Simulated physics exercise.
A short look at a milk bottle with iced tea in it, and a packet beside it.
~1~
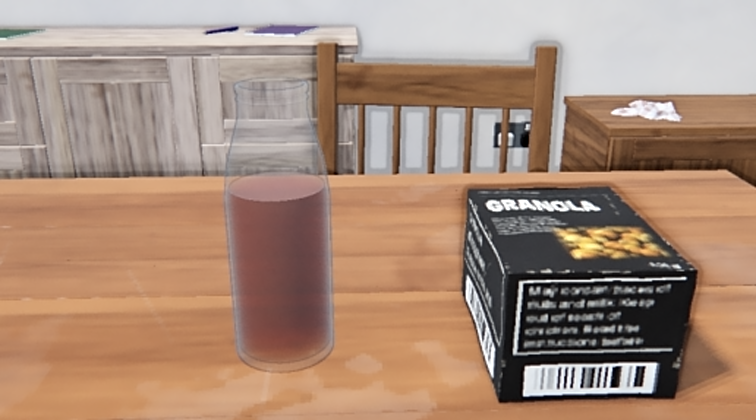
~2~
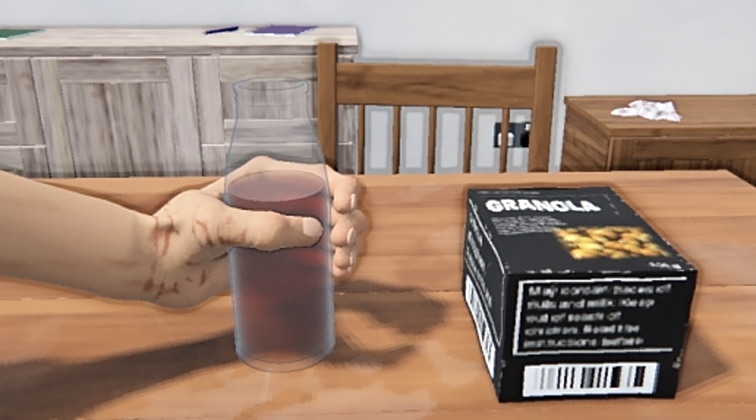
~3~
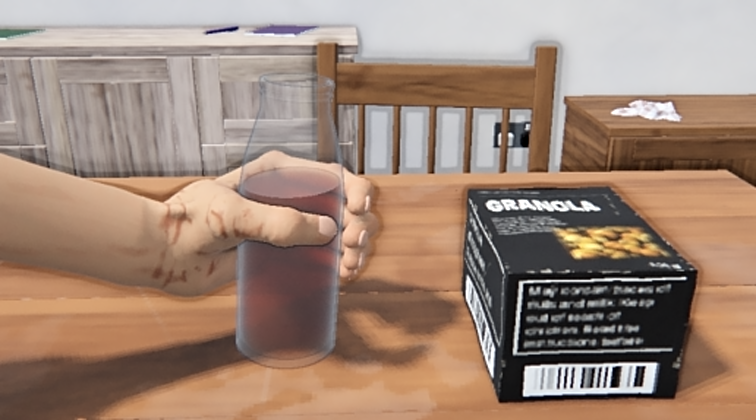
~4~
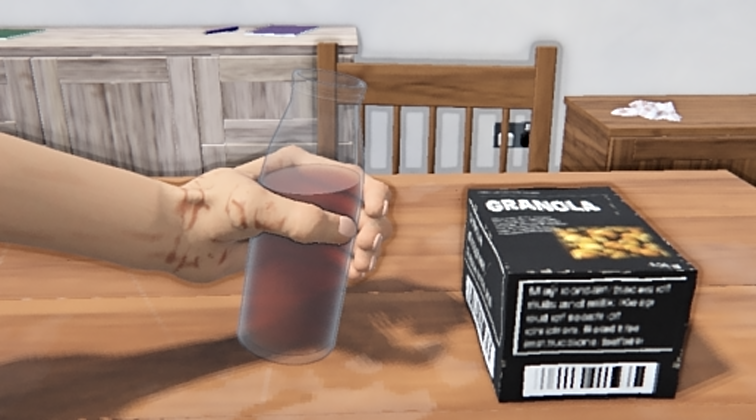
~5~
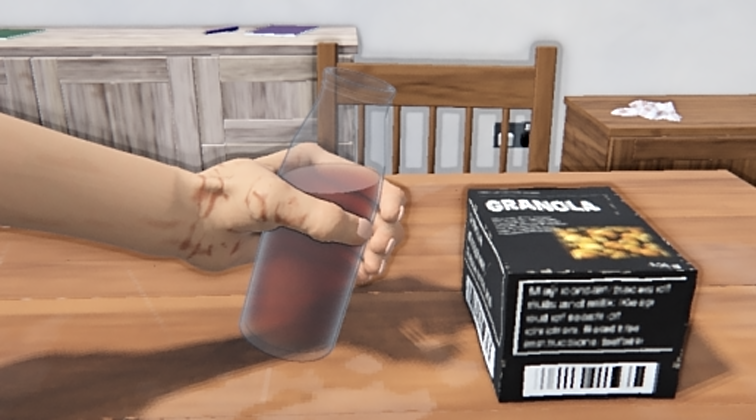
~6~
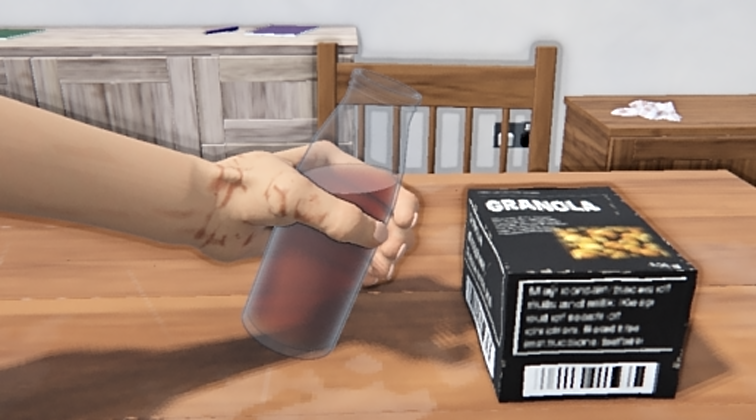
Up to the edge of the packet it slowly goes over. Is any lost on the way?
Most likely it is going to keep every drop there.
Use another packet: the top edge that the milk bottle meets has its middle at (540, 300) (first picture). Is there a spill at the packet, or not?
Overflow.
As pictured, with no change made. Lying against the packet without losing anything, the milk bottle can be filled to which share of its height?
My guess is some 85 per cent.
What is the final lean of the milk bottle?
Somewhere near 50 degrees.
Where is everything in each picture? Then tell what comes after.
It stands upright; milk bottle (279, 219) about two thirds full, in the first picture.
A hand takes hold; milk bottle about two thirds full, surface at (277, 186); packet (561, 283), in the second picture.
It is leaning; milk bottle (291, 216) about two thirds full, in the third picture.
Tipping on its foot; milk bottle about two thirds full, surface at (312, 180); packet (561, 283), in the fourth picture.
The top moves towards the packet; milk bottle (322, 210) about two thirds full, in the fifth picture.
On the way over; milk bottle (337, 210) tipped 20°; packet (561, 283), in the sixth picture.
A moment on, the milk bottle leans by about 35°; all is still inside.
Further on, the milk bottle leans by about 45°; all is still inside.
When it is over, the milk bottle leans by about 50°, against the packet; all is still inside.
